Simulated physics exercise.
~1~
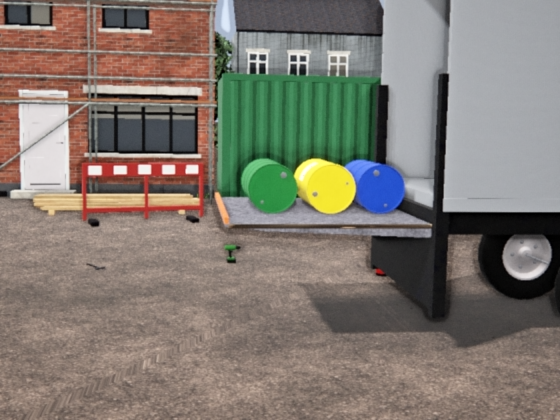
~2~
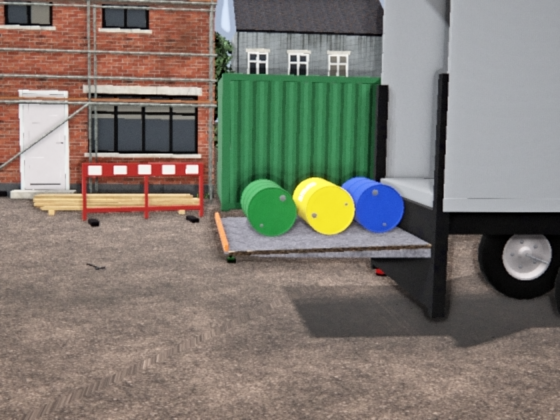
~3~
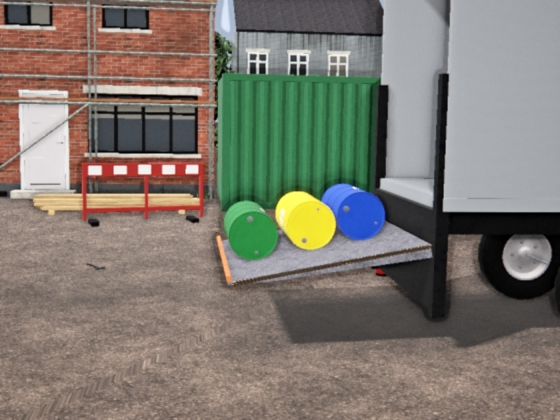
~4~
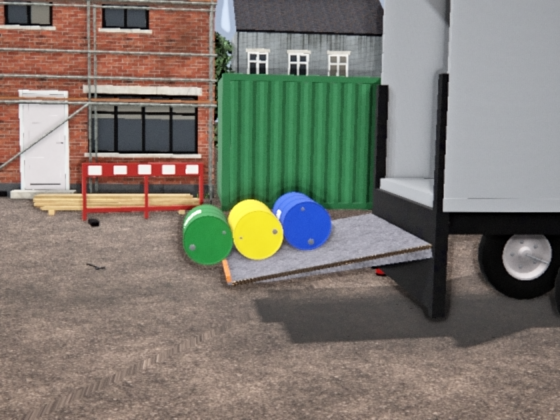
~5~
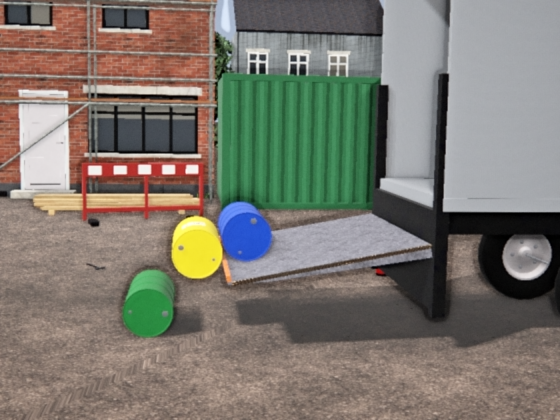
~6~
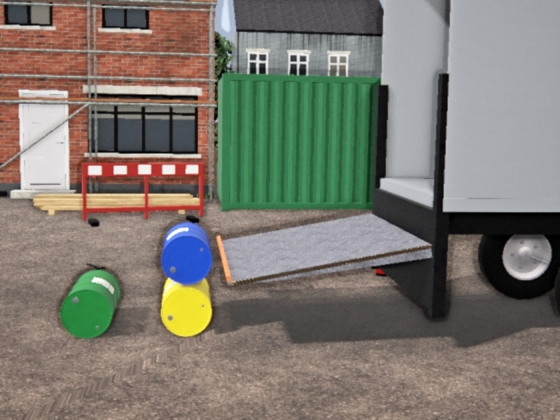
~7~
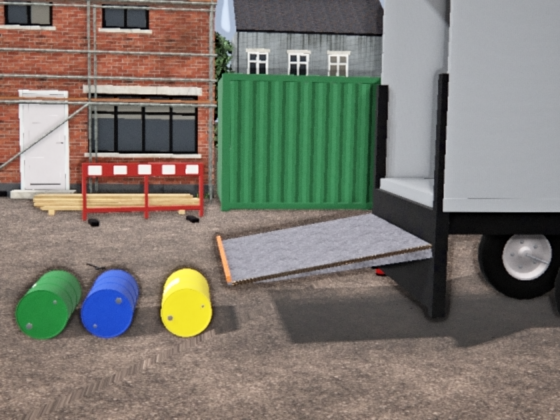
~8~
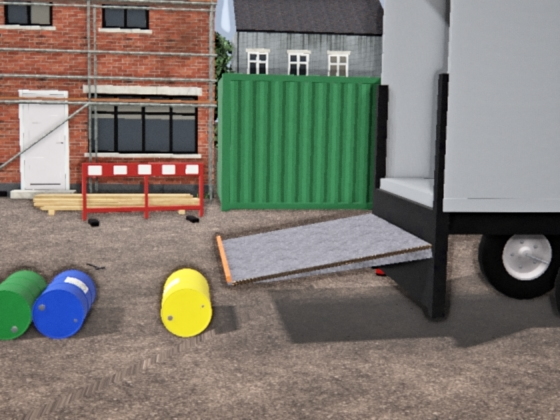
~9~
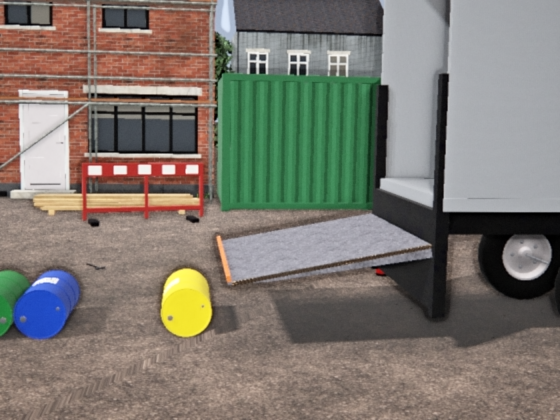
To begin with, green, yellow and blue drums lie on their sides in a row on the raised tail-lift of a truck, beside a green container and a scaffolded brick building. The platform lowers, then tilts down to the left, and the drums start rolling toward its orange edge. Green goes over first, dropping to the ground and rolling left. Yellow follows and lands just beyond the edge, while blue comes off last, passing above yellow and landing between the other two. Finally, yellow stays put as blue rolls left behind green, which is partly out of view.
